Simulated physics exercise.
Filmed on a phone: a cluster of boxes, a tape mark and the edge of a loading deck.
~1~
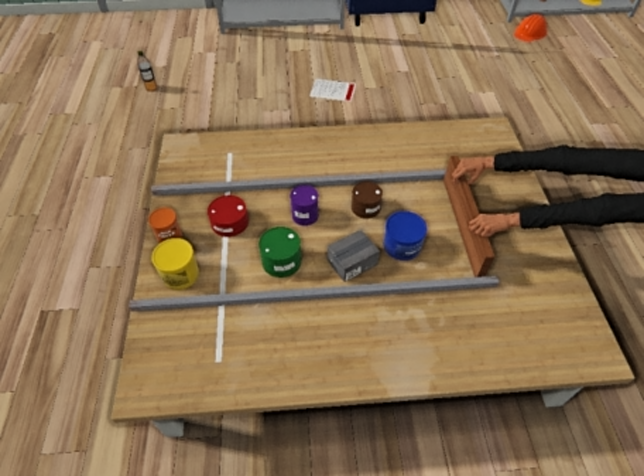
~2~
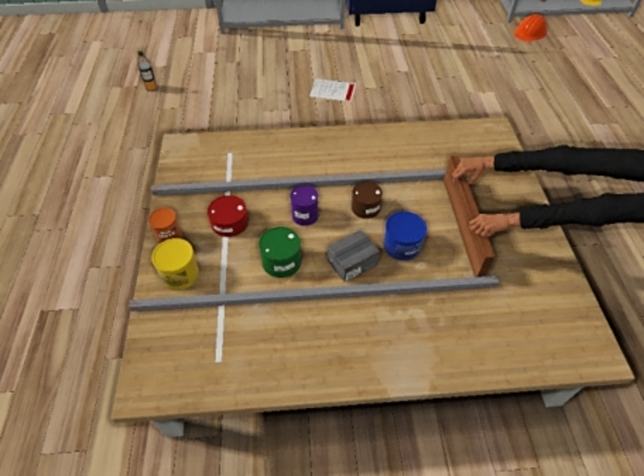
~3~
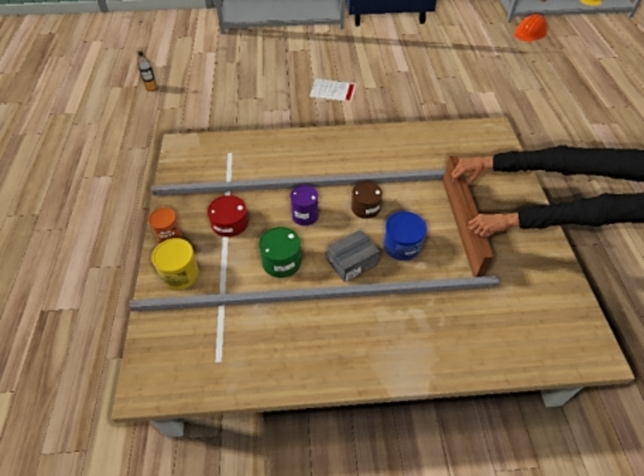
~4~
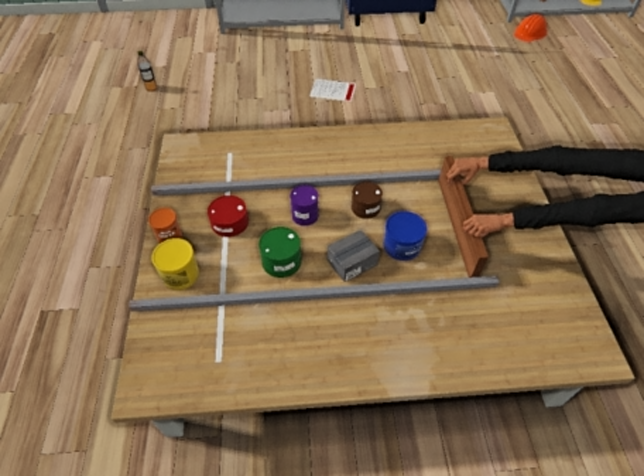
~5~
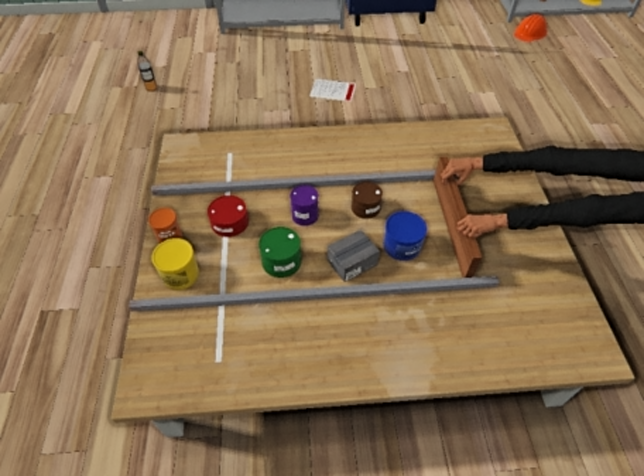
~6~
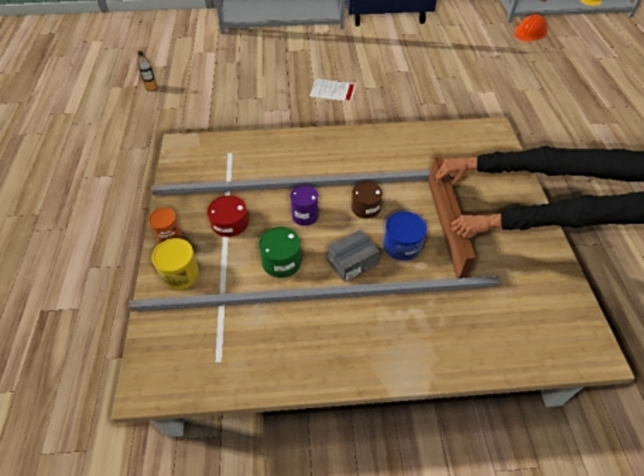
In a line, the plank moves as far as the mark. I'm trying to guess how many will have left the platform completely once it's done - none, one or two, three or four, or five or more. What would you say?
I would say one or two leave it.
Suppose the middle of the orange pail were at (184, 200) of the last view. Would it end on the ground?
In this case the orange pail does not drop.
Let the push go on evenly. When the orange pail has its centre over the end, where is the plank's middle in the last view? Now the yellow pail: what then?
Approx. (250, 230) for the first, approx. (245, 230) for the second.
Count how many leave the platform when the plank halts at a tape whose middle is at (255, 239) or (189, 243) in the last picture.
Tallies in order: 0 and 4.
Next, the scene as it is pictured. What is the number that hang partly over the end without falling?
I'd say 2 of them.
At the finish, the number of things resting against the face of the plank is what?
Count recorded: 2.
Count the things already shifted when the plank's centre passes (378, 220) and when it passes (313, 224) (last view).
That gives 3 for the first and 5 for the second.
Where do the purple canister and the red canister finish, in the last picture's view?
The purple canister at (183, 218), the red canister at (150, 224).
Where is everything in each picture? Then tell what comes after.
Orange pail (166, 229); yellow pail (177, 265); red canister (228, 216); plank (466, 214); tape (225, 241), in the first picture.
Yellow pail (177, 265); brown canister (367, 200), in the second picture.
Red canister (228, 216); green canister (281, 252), in the third picture.
Orange pail (166, 229); grey parcel (353, 255), in the fourth picture.
Yellow pail (177, 265); purple canister (305, 206), in the fifth picture.
Orange pail (166, 229); yellow pail (177, 265); red canister (228, 216); plank (449, 215); tape (225, 241), in the sixth picture.
Soon after, none off yet; orange pail at rest near (166, 229); yellow pail at rest near (177, 265); red canister at rest near (228, 216).
In the end, the number that fall off is one or two; gone, yellow pail and orange pail.
